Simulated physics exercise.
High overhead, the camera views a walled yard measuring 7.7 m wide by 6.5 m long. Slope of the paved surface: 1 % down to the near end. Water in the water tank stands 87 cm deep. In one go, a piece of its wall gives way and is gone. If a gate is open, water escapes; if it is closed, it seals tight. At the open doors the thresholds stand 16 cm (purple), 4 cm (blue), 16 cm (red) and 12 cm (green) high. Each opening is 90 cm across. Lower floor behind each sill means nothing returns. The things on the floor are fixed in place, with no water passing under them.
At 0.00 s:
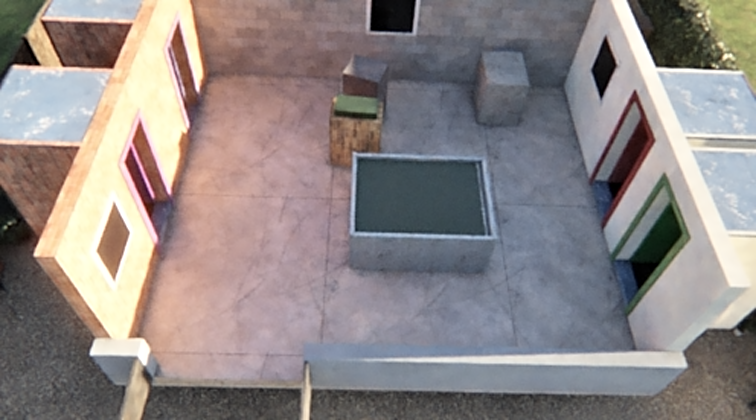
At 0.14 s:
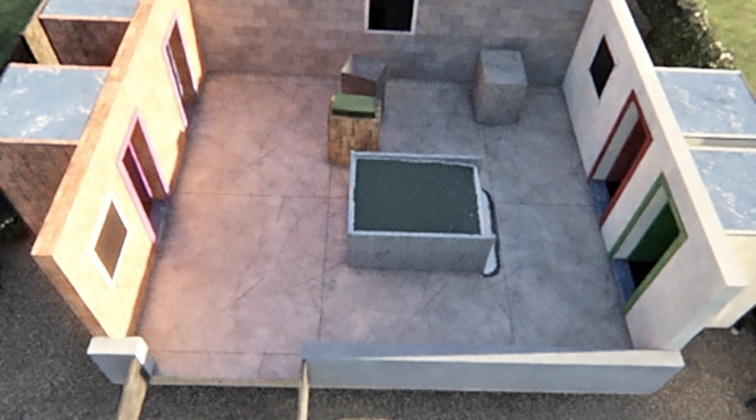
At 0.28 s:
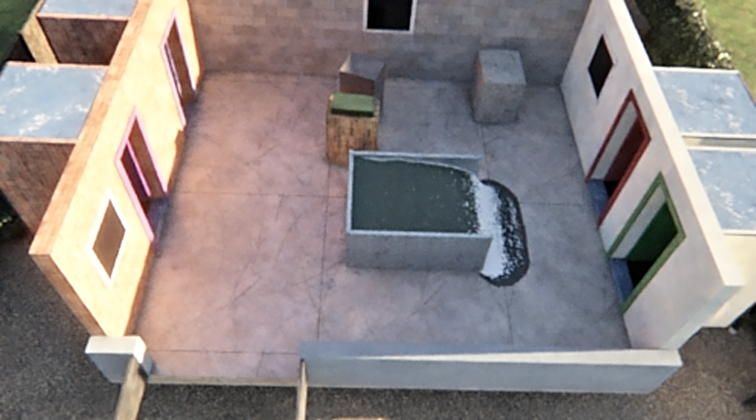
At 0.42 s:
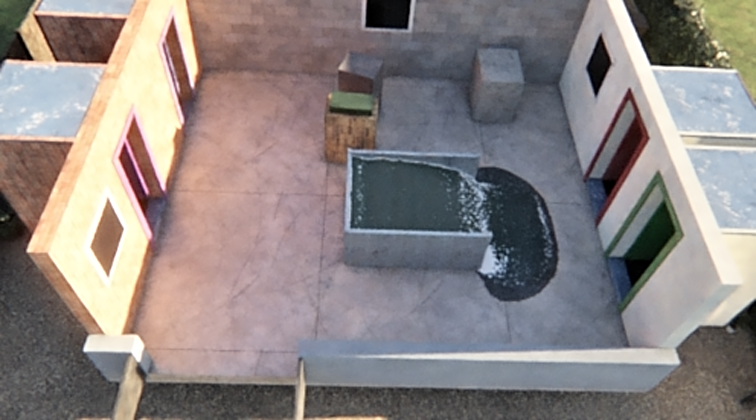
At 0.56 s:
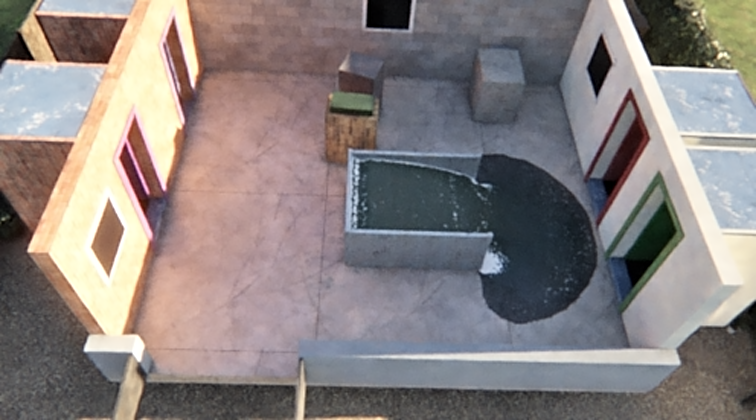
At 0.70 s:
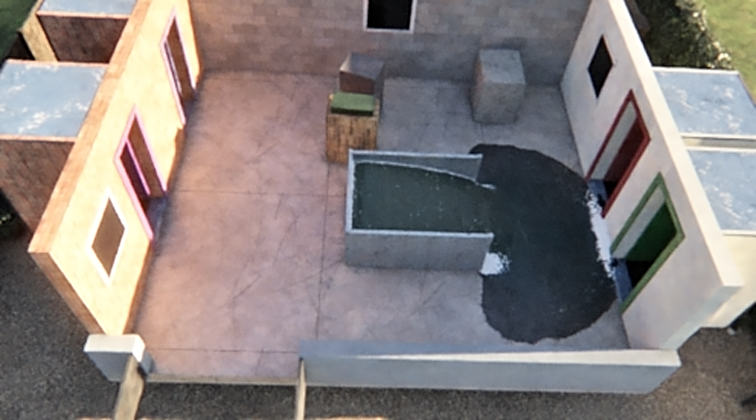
Dark water pours through the open right side of a rectangular tank in a walled yard, spreading in a widening rounded pool across the paved floor until its edge reaches the right wall by the red-framed and green-framed doorways.
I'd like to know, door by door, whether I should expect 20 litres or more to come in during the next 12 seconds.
Result: At the purple door the limit will not be crossed; at the blue door the limit will not be crossed; at the red door the limit will be crossed; at the green door the limit will be crossed.
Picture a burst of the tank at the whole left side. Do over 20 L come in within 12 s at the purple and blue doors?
Door purple goes beyond, door blue goes beyond.
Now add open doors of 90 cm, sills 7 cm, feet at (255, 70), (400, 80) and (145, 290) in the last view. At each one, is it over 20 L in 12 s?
In turn: Short of it, short of it, beyond it.
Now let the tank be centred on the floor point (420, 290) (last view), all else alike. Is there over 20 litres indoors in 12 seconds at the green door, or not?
Against that limit: Green above.
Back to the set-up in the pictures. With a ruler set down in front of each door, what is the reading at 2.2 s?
Depths in cm: Purple 0, blue 0, red 37, green 33.
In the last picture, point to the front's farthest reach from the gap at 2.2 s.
Point: Roughly (558, 89) in the last view.
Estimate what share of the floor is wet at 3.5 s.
Around 40 per cent.
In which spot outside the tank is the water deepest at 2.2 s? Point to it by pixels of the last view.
The spot is near (632, 370) in the last view.
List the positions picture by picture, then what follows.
The first frame shows the water tank at (421, 197) is whole and still, 87 cm deep.
In the second frame, the front is at (486, 274), 0.9 m from the gap at (479, 217); 0.4 m2 of floor is under water; 87 cm left at the back of the water tank.
In the third frame, water pours out at (476, 219) and has run 1.2 m, to (510, 280); typically 14 cm deep outside, 87 cm at the water tank's back.
In the fourth frame, the front is at (544, 280), 1.5 m from the gap at (474, 219); 3.0 m2 of floor is under water; 84 cm left at the back of the water tank.
In the fifth frame, the front is at (592, 258), 2.1 m from the gap at (474, 220); 5.5 m2 of floor is under water; 74 cm left at the back of the water tank.
In the sixth frame, water pours out at (475, 221) and has run 2.5 m, to (614, 290); typically 7 cm deep outside, 75 cm at the water tank's back.
After 1.4 s water covers 20 % of the floor and is deepest (50 cm) near (596, 233); purple door not reached, blue door not reached, red door 43 cm at the sill, 103 L in, green door 35 cm at the sill, 78 L in.
After 2.2 s water covers 25 % of the floor and is deepest (49 cm) near (632, 370); purple door not reached, blue door not reached, red door 37 cm at the sill, 239 L in, green door 33 cm at the sill, 206 L in.
After 3.5 s water covers 40 % of the floor and is deepest (30 cm) near (550, 88); purple door not reached, blue door not reached, red door 20 cm at the sill, 321 L in, green door 21 cm at the sill, 300 L in.
After 7.0 s water covers 80 % of the floor and is deepest (12 cm) near (126, 357); purple door 6 cm at the sill, 0 L in, blue door 3 cm at the sill, 0 L in, red door 11 cm at the sill, 328 L in, green door 9 cm at the sill, 328 L in.
After 12.0 s water covers 95 % of the floor and is deepest (8 cm) near (585, 369); purple door 5 cm at the sill, 0 L in, blue door 5 cm at the sill, 8 L in, red door 3 cm at the sill, 328 L in, green door 7 cm at the sill, 328 L in.
